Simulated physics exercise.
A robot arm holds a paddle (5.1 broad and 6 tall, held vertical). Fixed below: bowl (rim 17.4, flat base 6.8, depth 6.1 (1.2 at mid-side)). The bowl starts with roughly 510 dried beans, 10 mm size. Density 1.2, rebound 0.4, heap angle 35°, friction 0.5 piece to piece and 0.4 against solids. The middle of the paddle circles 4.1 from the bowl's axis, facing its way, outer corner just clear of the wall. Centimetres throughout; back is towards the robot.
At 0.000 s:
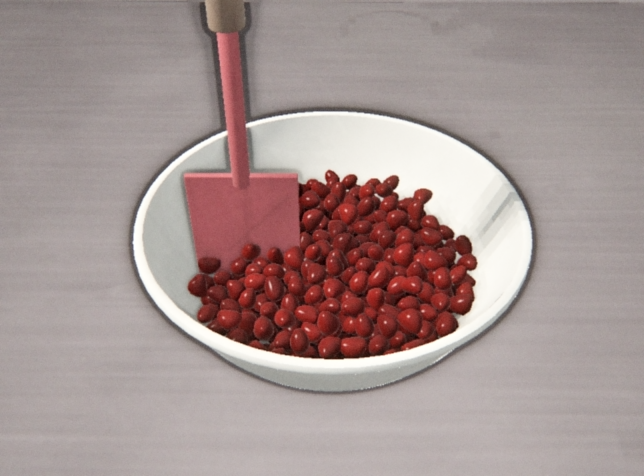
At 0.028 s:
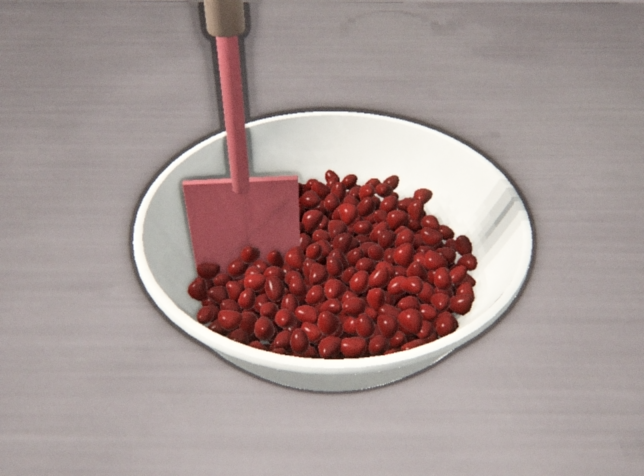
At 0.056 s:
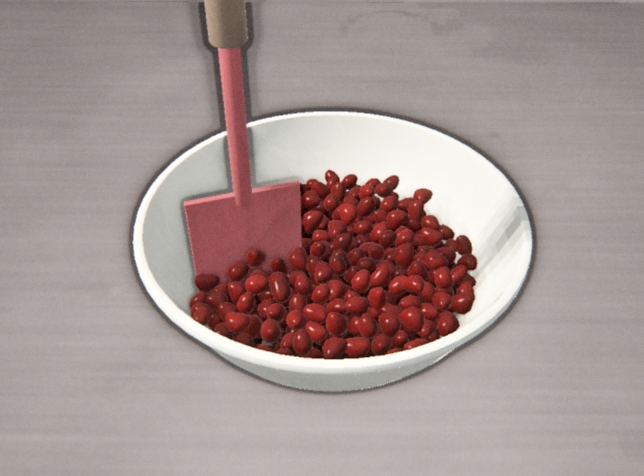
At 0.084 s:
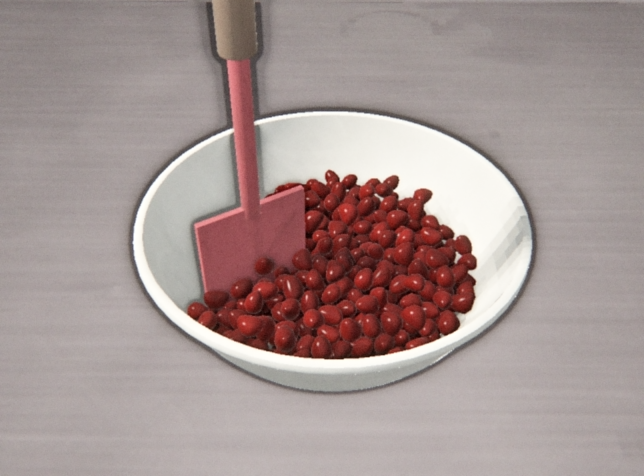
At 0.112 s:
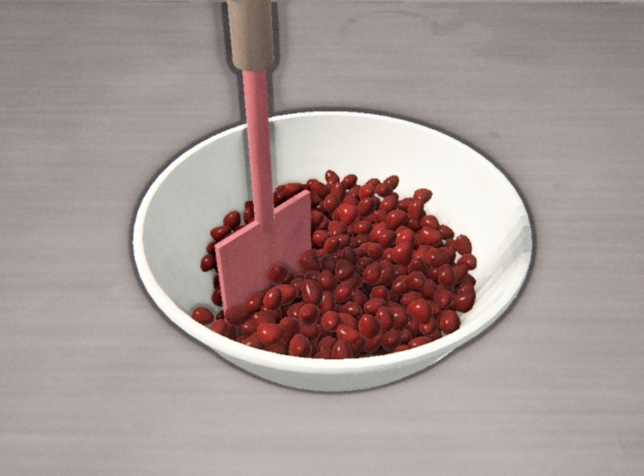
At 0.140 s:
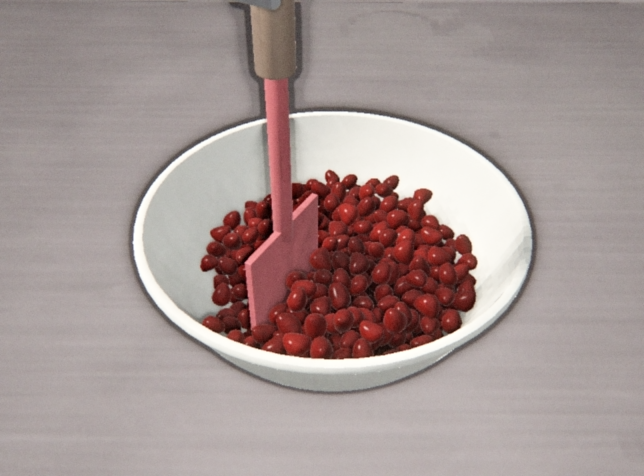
A robot arm sweeps a pink paddle through red beans in a white bowl, turning it.
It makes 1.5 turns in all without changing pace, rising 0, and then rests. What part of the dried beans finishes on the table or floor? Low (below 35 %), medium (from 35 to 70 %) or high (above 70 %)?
A low share, below 35 %, ends on the table or floor.
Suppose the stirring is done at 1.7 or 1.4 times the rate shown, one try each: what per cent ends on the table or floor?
Some 45 and 40 per cent.
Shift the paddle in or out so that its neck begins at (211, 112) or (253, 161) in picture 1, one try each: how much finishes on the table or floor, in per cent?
Some 5 and 20 per cent.
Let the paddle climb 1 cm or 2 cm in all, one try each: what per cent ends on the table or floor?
Some 20 and 15 per cent.
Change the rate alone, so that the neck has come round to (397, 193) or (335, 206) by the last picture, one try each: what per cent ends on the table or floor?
Some 55 and 40 per cent.
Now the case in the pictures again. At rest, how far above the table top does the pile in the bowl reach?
About 7.0 cm.
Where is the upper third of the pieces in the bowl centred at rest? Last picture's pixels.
Near (409, 205).
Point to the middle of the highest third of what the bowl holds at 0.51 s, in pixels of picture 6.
At about (320, 156).
After 0.51 s, 248° round, highest piece 9 above the table; 469 in the bowl, 24 on the table or floor, 20 in flight or on the tool.
After 0.89 s, 76° round, highest piece 8 above the table; 417 in the bowl, 91 on the table or floor, 5 in flight or on the tool.
After 1.27 s, 180° round, highest piece 7 above the table; 388 in the bowl, 125 on the table or floor.
After 1.97 s, 180° round, highest piece 7 above the table; 388 in the bowl, 125 on the table or floor.
In the end, 388 in the bowl, 125 on the table or floor. That is 24 % on the table or floor.
